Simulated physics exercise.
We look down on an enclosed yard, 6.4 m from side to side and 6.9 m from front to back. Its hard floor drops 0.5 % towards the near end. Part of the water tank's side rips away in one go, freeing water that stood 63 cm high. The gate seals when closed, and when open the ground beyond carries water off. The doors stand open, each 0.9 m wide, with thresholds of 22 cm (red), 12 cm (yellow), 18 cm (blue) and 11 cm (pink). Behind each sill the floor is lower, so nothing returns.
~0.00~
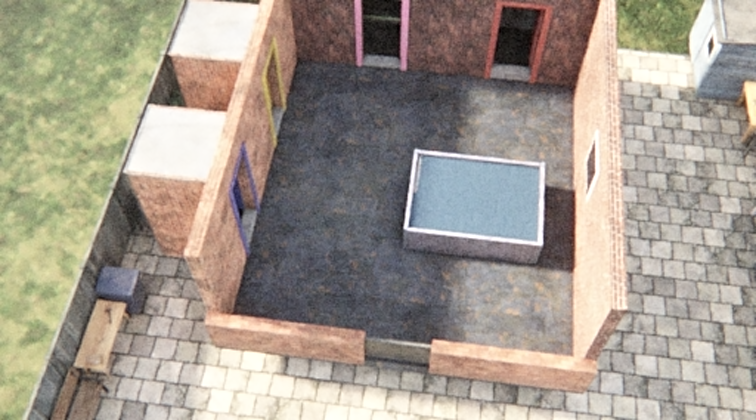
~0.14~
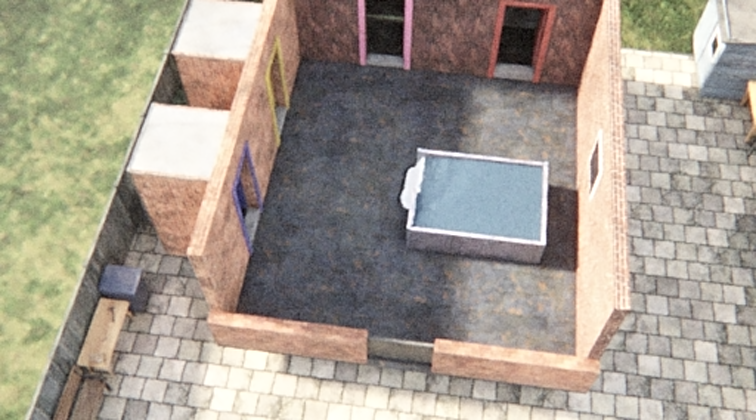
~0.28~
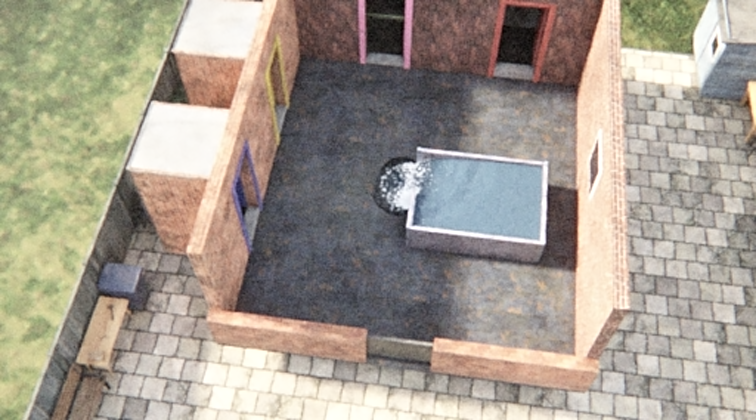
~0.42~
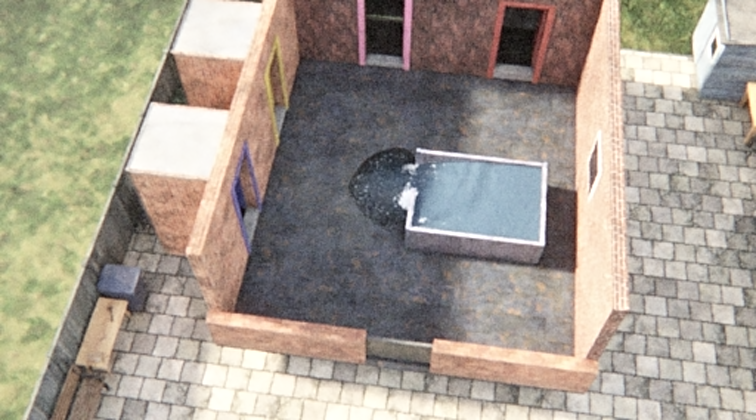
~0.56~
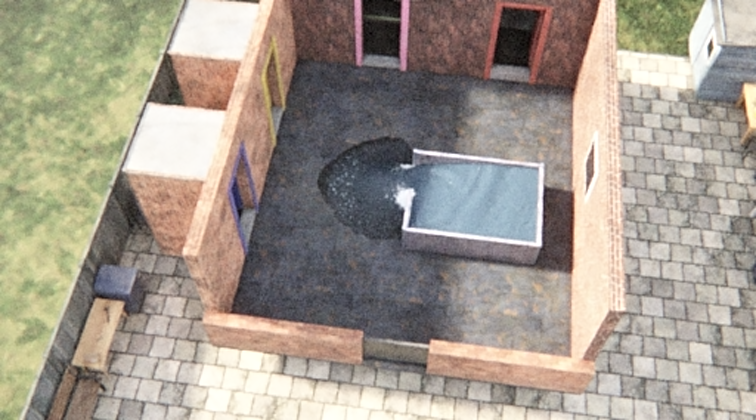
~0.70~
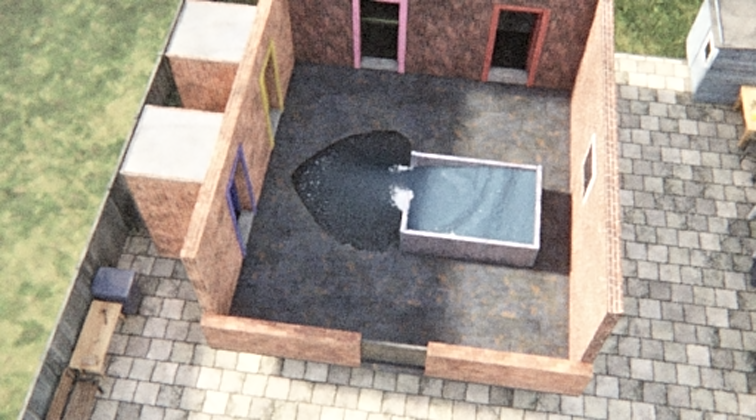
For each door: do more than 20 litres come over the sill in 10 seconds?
The water let in: At the red door it stays under the limit; at the yellow door it exceeds the limit; at the blue door it stays under the limit; at the pink door it does not reach the limit.
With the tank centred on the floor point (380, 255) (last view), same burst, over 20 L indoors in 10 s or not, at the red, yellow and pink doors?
Against that limit: Red below, yellow below, pink under.
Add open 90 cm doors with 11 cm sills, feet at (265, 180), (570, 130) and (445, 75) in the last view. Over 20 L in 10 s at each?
In that order: Above, under, below.
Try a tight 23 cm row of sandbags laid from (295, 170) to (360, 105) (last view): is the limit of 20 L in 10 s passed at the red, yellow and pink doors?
Against that limit: Red below, yellow below, pink below.
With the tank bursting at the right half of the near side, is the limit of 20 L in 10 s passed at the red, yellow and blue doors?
Against that limit: Red below, yellow below, blue below.
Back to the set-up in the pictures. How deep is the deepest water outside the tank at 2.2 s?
About 30 cm.
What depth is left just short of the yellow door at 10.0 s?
About 9.0 cm.
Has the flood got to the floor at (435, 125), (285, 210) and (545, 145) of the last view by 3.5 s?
In that order: Dry, under water, not reached.
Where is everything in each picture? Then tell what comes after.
In the first picture, the water tank at (476, 198) is whole and still, 63 cm deep.
In the second picture, water pours out at (417, 184) and has run 0.5 m, to (413, 169); typically 9 cm deep outside, 63 cm at the water tank's back.
In the third picture, the front is at (377, 193), 0.8 m from the gap at (417, 184); 0.8 m2 of floor is under water; 63 cm left at the back of the water tank.
In the fourth picture, water pours out at (416, 185) and has run 1.3 m, to (354, 189); typically 7 cm deep outside, 63 cm at the water tank's back.
In the fifth picture, water pours out at (413, 186) and has run 1.9 m, to (325, 175); typically 5 cm deep outside, 63 cm at the water tank's back.
In the sixth picture, the front is at (297, 174), 2.4 m from the gap at (411, 188); 4.4 m2 of floor is under water; 63 cm left at the back of the water tank.
After 1.4 s water covers 25 % of the floor and is deepest (34 cm) near (402, 184); red door not reached, yellow door 17 cm at the sill, 0 L in, blue door 7 cm at the sill, 0 L in, pink door not reached.
After 2.2 s water covers 35 % of the floor and is deepest (30 cm) near (295, 62); red door not reached, yellow door 23 cm at the sill, 21 L in, blue door 19 cm at the sill, 0 L in, pink door not reached.
After 3.5 s water covers 40 % of the floor and is deepest (27 cm) near (295, 62); red door not reached, yellow door 18 cm at the sill, 63 L in, blue door 15 cm at the sill, 2 L in, pink door 8 cm at the sill, 0 L in.
After 6.0 s water covers 80 % of the floor and is deepest (16 cm) near (227, 323); red door 3 cm at the sill, 0 L in, yellow door 15 cm at the sill, 80 L in, blue door 11 cm at the sill, 2 L in, pink door 8 cm at the sill, 0 L in.
After 10.0 s water covers 100 % of the floor and is deepest (12 cm) near (557, 231); red door 2 cm at the sill, 0 L in, yellow door 9 cm at the sill, 84 L in, blue door 7 cm at the sill, 2 L in, pink door 6 cm at the sill, 0 L in.
